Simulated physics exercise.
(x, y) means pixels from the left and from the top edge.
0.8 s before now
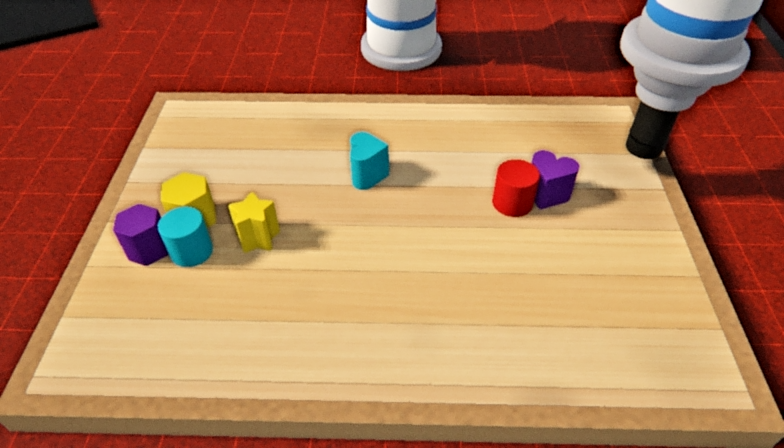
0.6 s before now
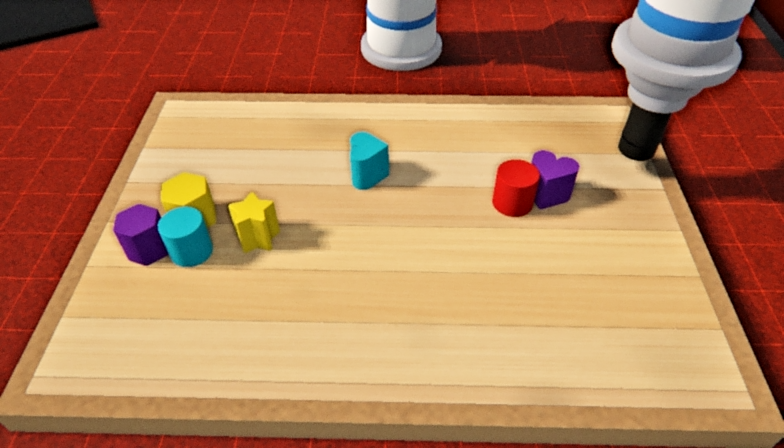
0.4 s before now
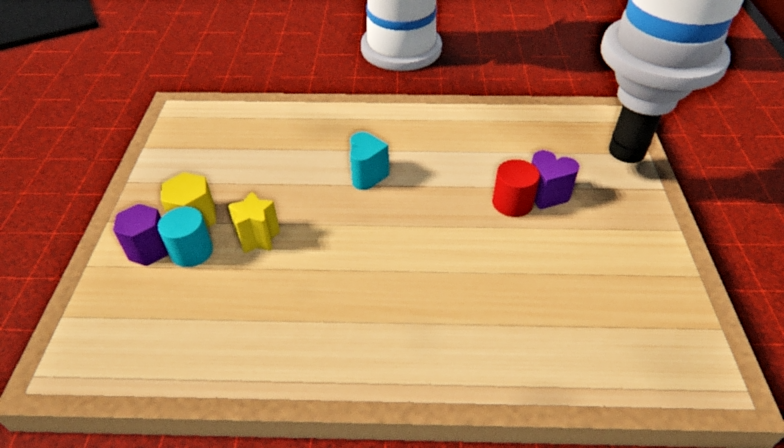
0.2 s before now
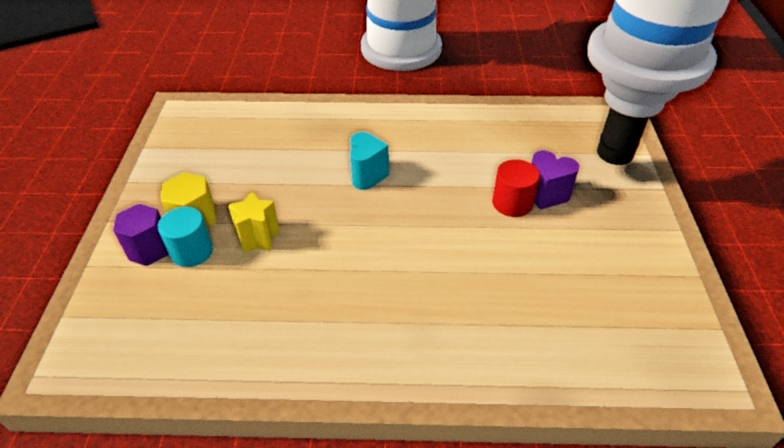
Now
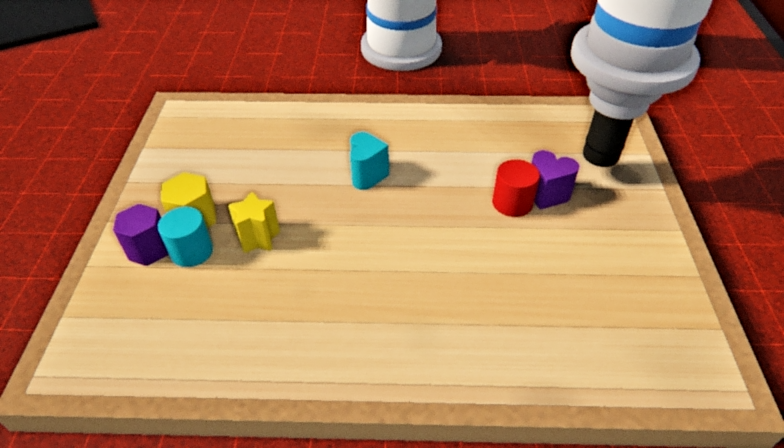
Robot arm with a black rod moving slightly left over a wooden board, the colourful blocks on it staying still.
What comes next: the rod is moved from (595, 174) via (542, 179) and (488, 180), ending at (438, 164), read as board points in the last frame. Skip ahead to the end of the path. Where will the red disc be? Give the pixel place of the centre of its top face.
About (502, 183).
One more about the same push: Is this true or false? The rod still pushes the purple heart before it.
The statement is false.
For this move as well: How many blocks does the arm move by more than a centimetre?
That push would leave two blocks displaced by more than about 1 cm.
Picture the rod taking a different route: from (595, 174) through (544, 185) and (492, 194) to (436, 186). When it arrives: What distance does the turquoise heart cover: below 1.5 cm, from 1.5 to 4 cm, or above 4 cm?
Distance: Less than 1.5 cm.
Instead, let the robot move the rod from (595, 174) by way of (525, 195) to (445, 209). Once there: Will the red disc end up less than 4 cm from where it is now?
No.
The first path, step by step. One third of the way, rod (546, 161); red disc (509, 177); purple heart (548, 170), turned 15° anticlockwise.
Two thirds of the way, rod (490, 162); red disc (502, 183); purple heart (542, 173), turned 40° anticlockwise.
At the end, rod (440, 146); turquoise heart not moved; red disc (502, 183); purple heart (542, 173), turned 40° anticlockwise.
